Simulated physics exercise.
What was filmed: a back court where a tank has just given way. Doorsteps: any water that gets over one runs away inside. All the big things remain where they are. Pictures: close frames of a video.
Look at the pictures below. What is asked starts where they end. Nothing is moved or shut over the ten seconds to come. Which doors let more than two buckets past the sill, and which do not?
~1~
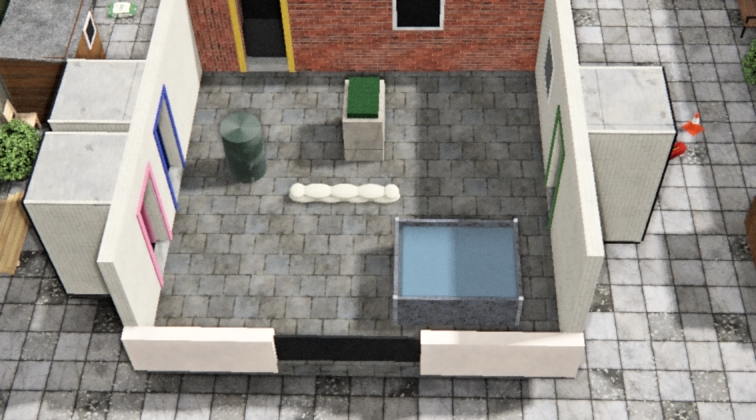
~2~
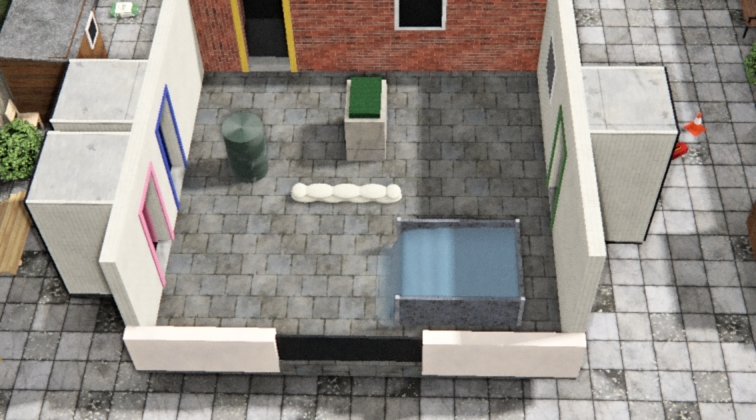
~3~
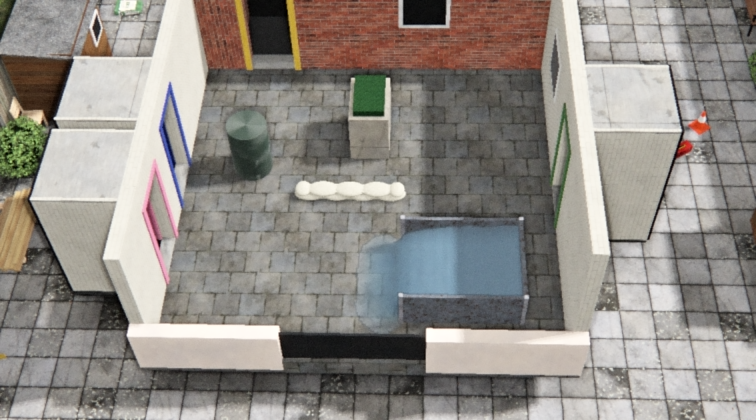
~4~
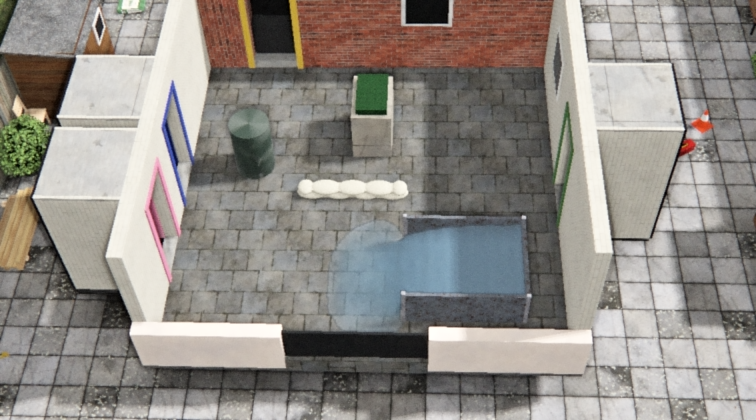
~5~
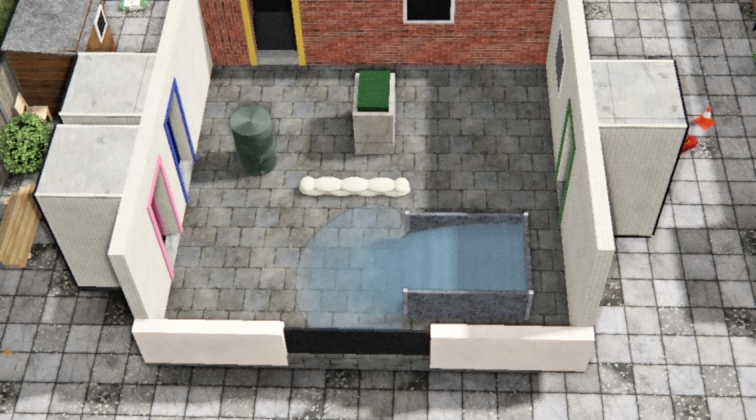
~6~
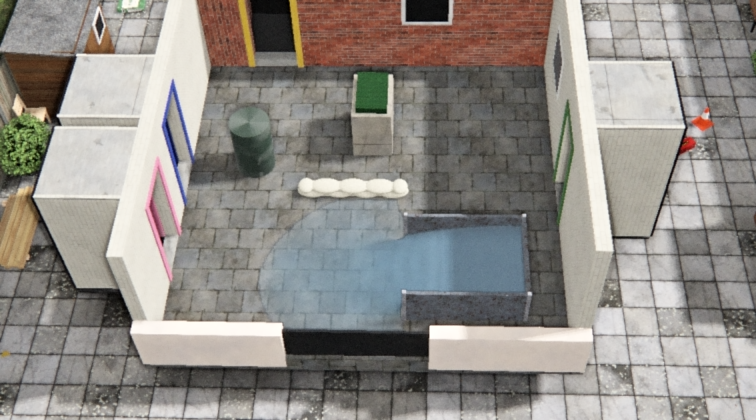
Here is the split: The yellow door keeps it to two or fewer; the pink door lets more through; the blue door lets more through; the green door keeps it to two or fewer.
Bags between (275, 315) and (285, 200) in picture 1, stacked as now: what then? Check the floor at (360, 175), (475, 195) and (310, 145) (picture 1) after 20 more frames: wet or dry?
Going through them, they'd be waterlogged, then left unsoaked, then waterlogged.
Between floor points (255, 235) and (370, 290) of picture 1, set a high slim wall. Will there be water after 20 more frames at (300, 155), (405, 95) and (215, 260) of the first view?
Results in order: Swamped / bone-dry / swamped.
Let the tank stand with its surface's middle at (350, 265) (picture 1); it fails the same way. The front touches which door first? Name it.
The door marked pink is first.
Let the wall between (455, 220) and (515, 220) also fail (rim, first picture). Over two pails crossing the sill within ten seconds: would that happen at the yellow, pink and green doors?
Going through them, the yellow one falls below the cutoff, the pink one falls below the cutoff, the green one clears the cutoff.
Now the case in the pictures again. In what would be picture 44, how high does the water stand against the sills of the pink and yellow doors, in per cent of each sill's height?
Near 360 and 60 per cent, in that order.
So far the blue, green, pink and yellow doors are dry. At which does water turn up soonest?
I'd say it's the one in pink.
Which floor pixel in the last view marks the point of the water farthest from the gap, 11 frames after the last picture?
The front tops out at about (195, 151).
A moment on, water covers 30 % of the floor; the yellow door not reached, the pink door under two buckets in, the blue door not reached, the green door not reached.
Next, water covers 35 % of the floor; the yellow door not reached, the pink door far over two buckets in, the blue door under two buckets in, the green door not reached.
Then, water covers 40 % of the floor; the yellow door not reached, the pink door far over two buckets in, the blue door over two buckets in, the green door not reached.
Later, water covers 55 % of the floor; the yellow door wet at the sill, nothing in, the pink door far over two buckets in, the blue door over two buckets in, the green door not reached.
In the end, water covers 85 % of the floor; the yellow door wet at the sill, nothing in, the pink door far over two buckets in, the blue door over two buckets in, the green door not reached.
